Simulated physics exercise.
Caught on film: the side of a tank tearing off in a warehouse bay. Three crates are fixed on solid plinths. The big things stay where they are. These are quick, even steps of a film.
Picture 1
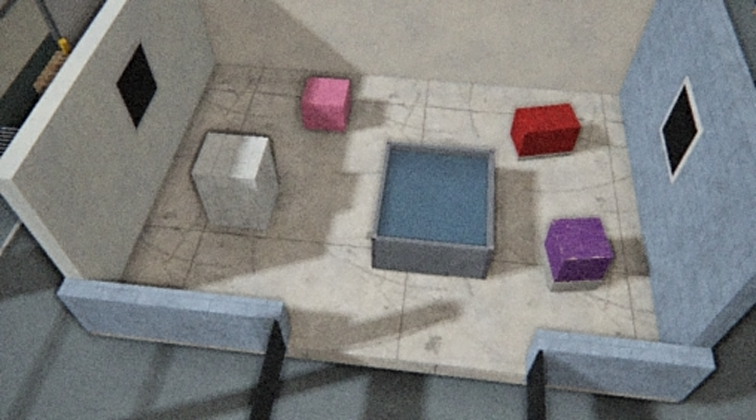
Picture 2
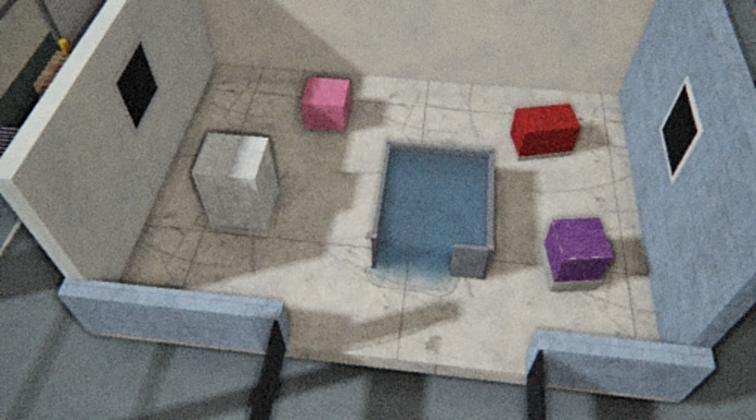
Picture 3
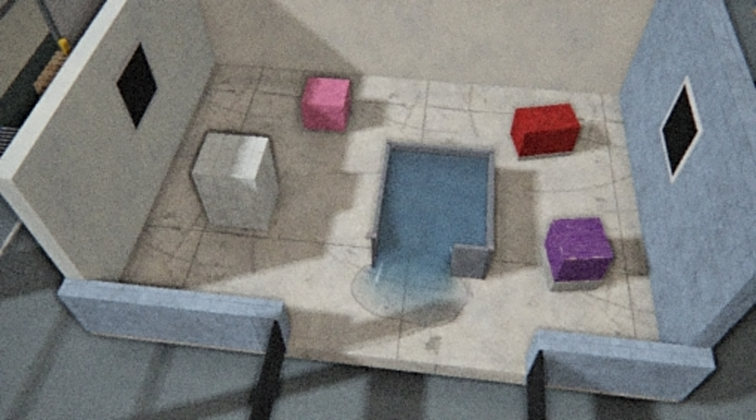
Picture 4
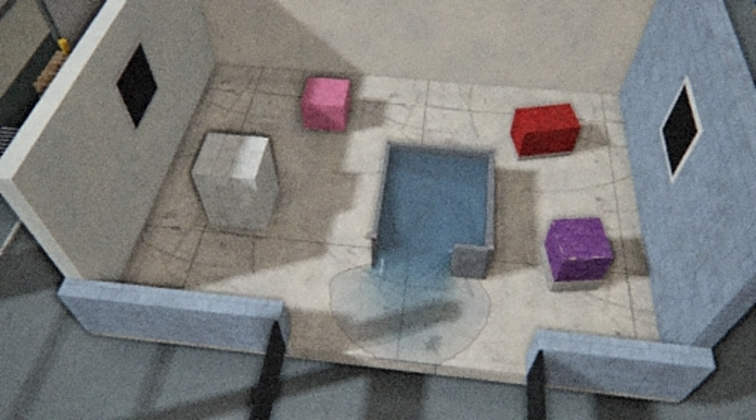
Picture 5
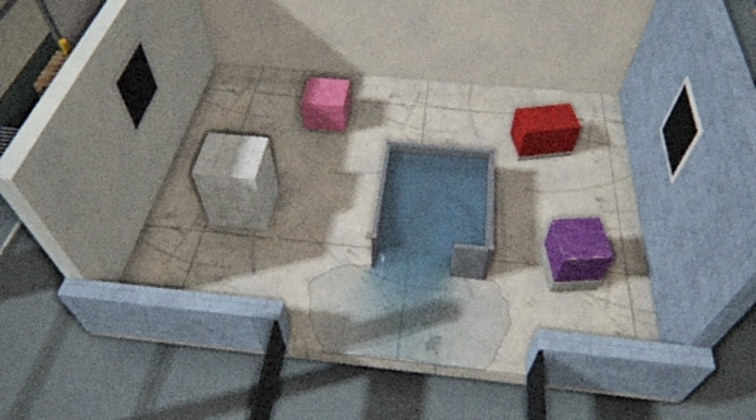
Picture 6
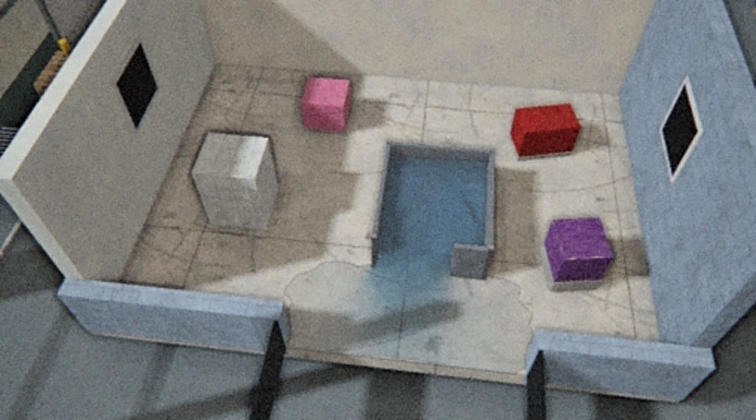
Water pours from an open grey tank near the middle of a pale-floored warehouse bay, seen from above by a still camera, after most of its near side gives way. A white block stands to the left, a pink one behind it, and red and purple blocks to the right. The water spreads forward and sideways across the floor in a widening, thin puddle, while the blocks stay still.
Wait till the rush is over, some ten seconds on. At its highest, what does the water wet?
In the end: The purple crate stays dry; the pink crate stays dry; the red crate stays dry.
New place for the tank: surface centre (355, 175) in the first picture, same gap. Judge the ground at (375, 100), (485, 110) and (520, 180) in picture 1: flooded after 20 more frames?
In turn: No water, not flooded, dry.
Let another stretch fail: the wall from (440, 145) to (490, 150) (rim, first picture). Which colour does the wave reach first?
It is the red-painted one.
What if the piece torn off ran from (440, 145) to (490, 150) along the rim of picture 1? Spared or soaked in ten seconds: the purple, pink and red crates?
My reading: The purple crate stays dry, the pink crate takes water, the red crate gets wet.
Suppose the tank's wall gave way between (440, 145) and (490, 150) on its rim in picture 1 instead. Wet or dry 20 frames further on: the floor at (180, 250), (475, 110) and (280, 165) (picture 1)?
In turn: No water, flooded, dry.
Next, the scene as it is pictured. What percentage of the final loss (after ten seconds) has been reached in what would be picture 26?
Some 70 per cent.
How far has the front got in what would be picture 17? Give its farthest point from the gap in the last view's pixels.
I would point to (134, 311).
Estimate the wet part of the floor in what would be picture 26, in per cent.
Near 10 in a hundred.
A moment on, water covers 10 % of the floor; the purple crate water round its plinth, the pink crate not reached, the red crate not reached.
Next, water covers 10 % of the floor; the purple crate water round its plinth, the pink crate not reached, the red crate not reached.
Then, water covers 10 % of the floor; the purple crate water round its plinth, the pink crate not reached, the red crate not reached.
Later, water covers 15 % of the floor; the purple crate water round its plinth, the pink crate not reached, the red crate not reached.
In the end, water covers 5 % of the floor; the purple crate stayed above the water, the pink crate stayed above the water, the red crate stayed above the water.
